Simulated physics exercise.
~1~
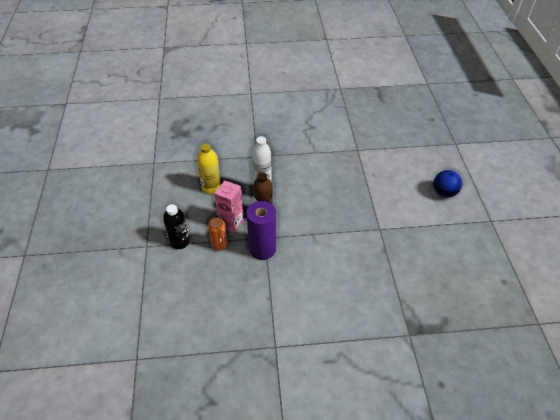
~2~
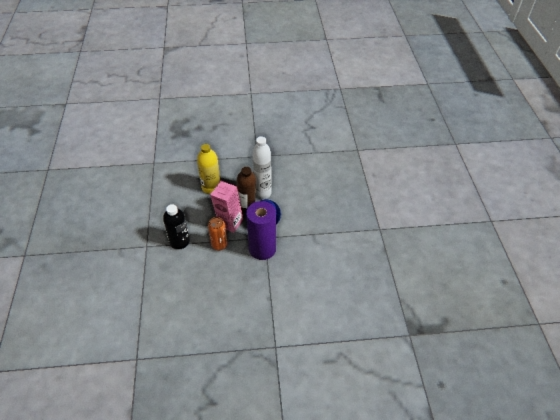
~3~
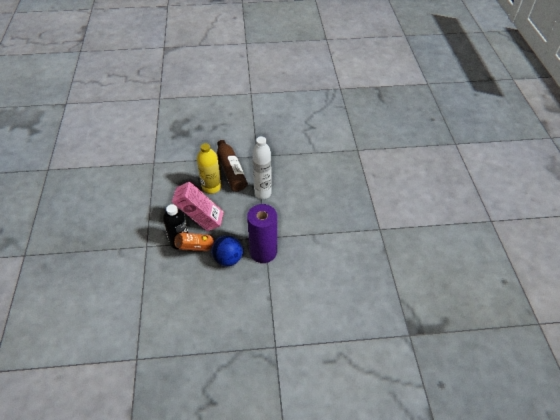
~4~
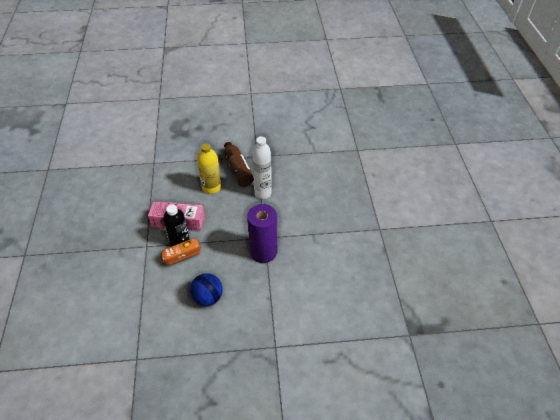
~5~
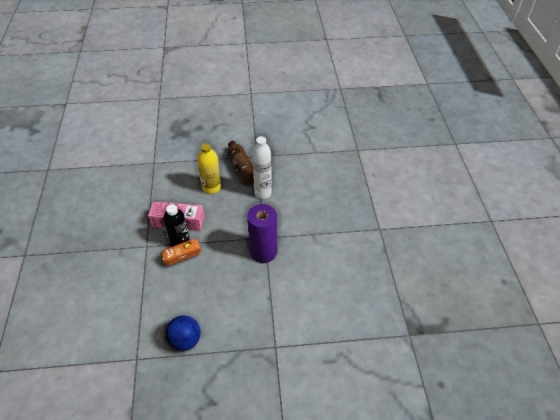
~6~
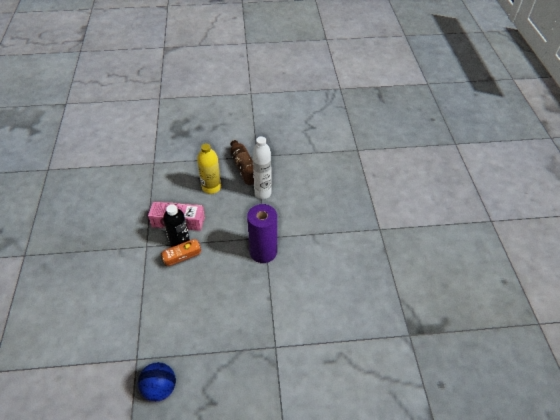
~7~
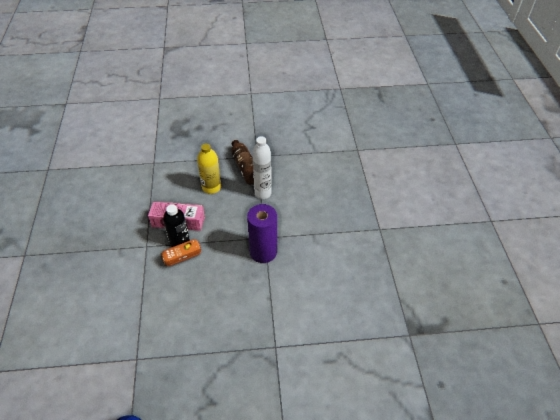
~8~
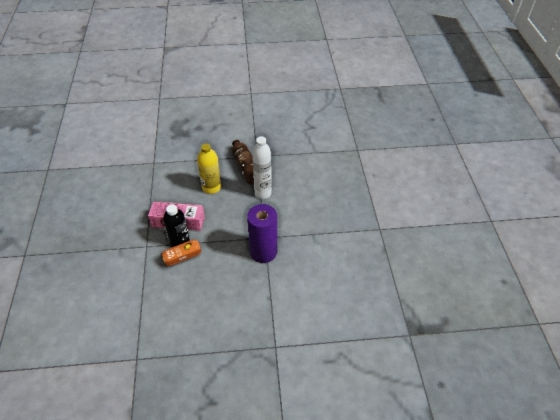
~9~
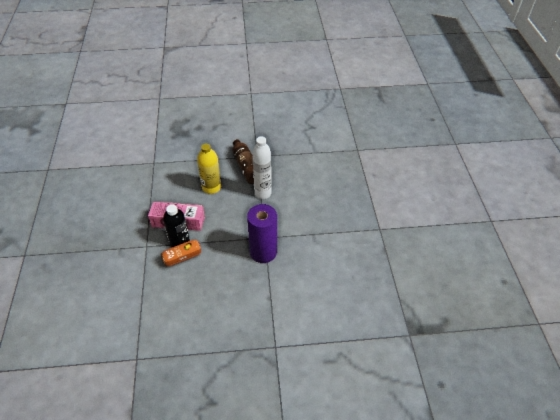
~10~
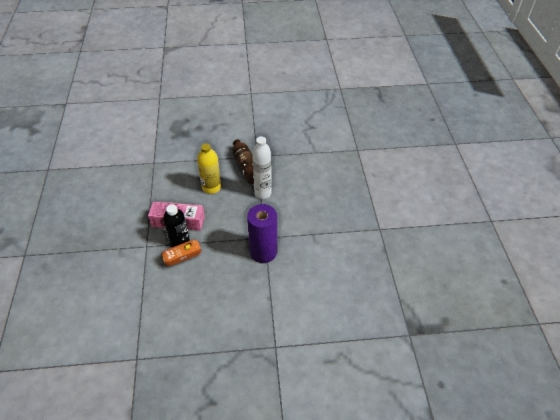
Blue ball rolling left into grouped items on a tiled floor, toppling brown bottle, pink carton and orange can, then leaving view.
